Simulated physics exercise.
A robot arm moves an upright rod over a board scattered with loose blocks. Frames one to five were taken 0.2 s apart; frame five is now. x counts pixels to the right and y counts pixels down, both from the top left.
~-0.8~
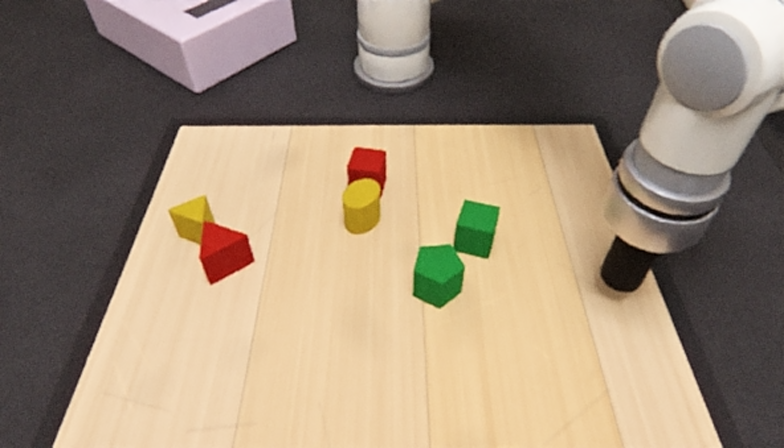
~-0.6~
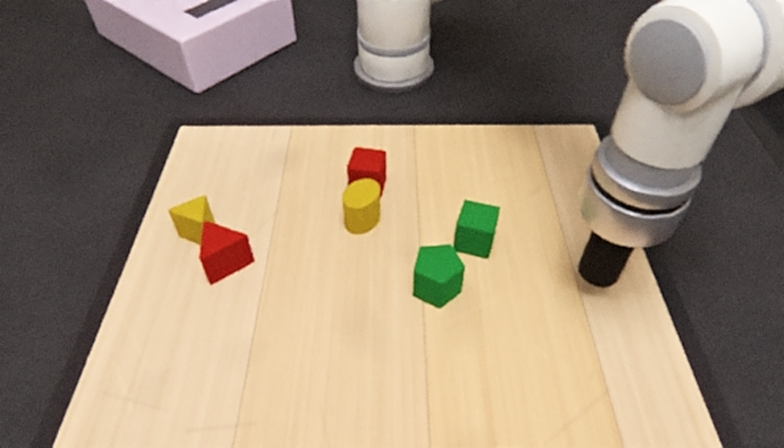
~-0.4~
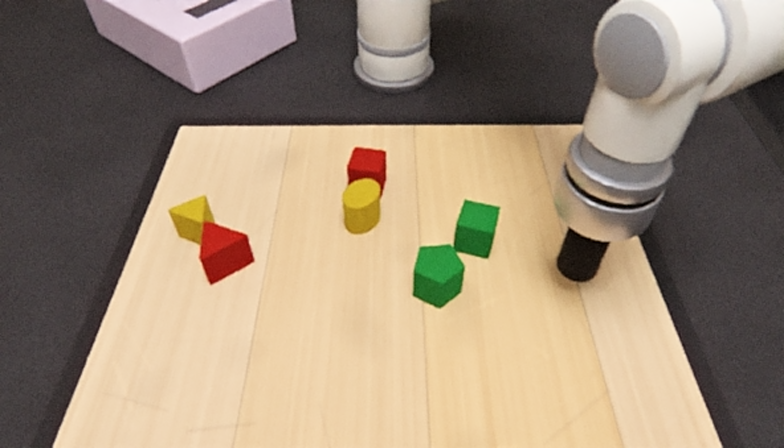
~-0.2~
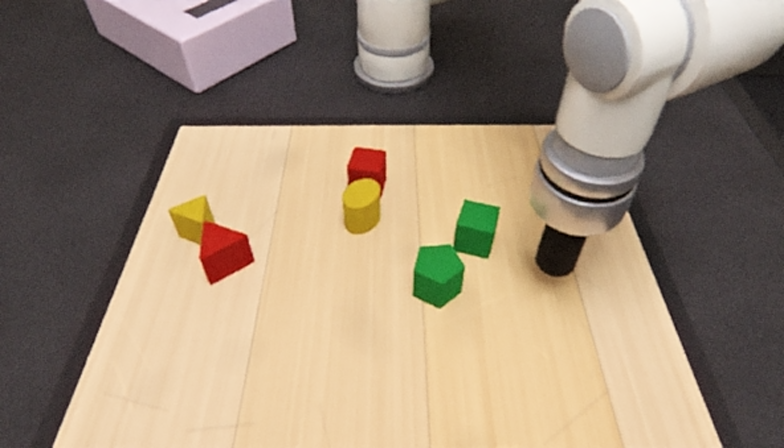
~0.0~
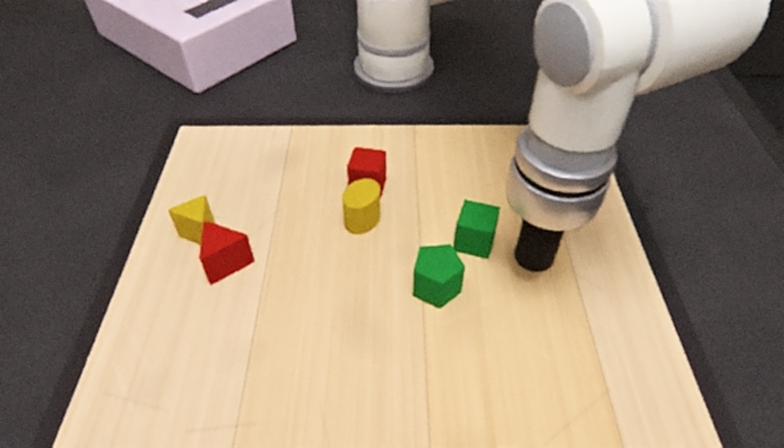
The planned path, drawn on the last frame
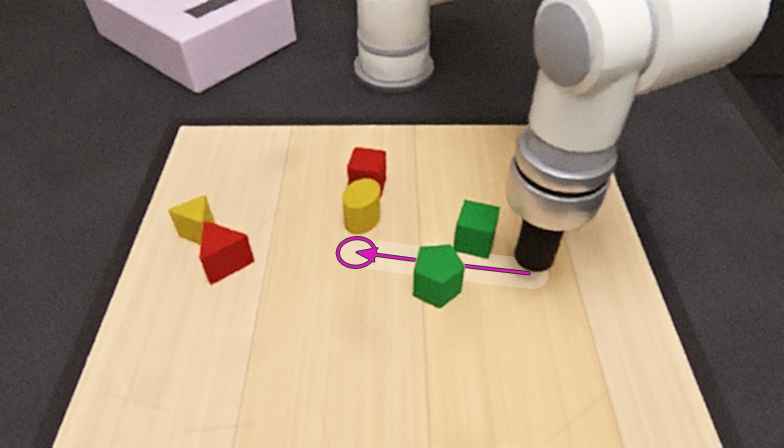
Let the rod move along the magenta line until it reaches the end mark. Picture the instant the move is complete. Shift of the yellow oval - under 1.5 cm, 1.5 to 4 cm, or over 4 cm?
Short of 1.5 cm.
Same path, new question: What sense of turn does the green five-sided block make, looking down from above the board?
Counterclockwise rotation.
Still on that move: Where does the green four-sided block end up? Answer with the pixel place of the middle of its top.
At (457, 208).
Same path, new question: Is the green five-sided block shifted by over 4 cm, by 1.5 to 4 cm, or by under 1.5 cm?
The 1.5 to 4 cm band.
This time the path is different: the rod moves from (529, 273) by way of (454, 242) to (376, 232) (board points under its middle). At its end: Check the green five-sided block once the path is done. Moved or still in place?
The block in question stays where it was by the end.
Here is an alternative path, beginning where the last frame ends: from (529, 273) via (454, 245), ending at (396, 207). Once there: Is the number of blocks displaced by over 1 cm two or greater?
No, I don't think so.
The drawn path runs from (529, 273) to (356, 252).
The first path, step by step. One third of the way, rod (472, 250); green four-sided block (464, 209), turned 45° clockwise.
Two thirds of the way, rod (411, 243); green five-sided block (417, 266), turned 55° anticlockwise; green four-sided block (457, 208), turned 70° clockwise.
At the end, rod (355, 236); yellow oval not moved; green five-sided block (417, 266), turned 55° anticlockwise; green four-sided block (457, 208), turned 70° clockwise.
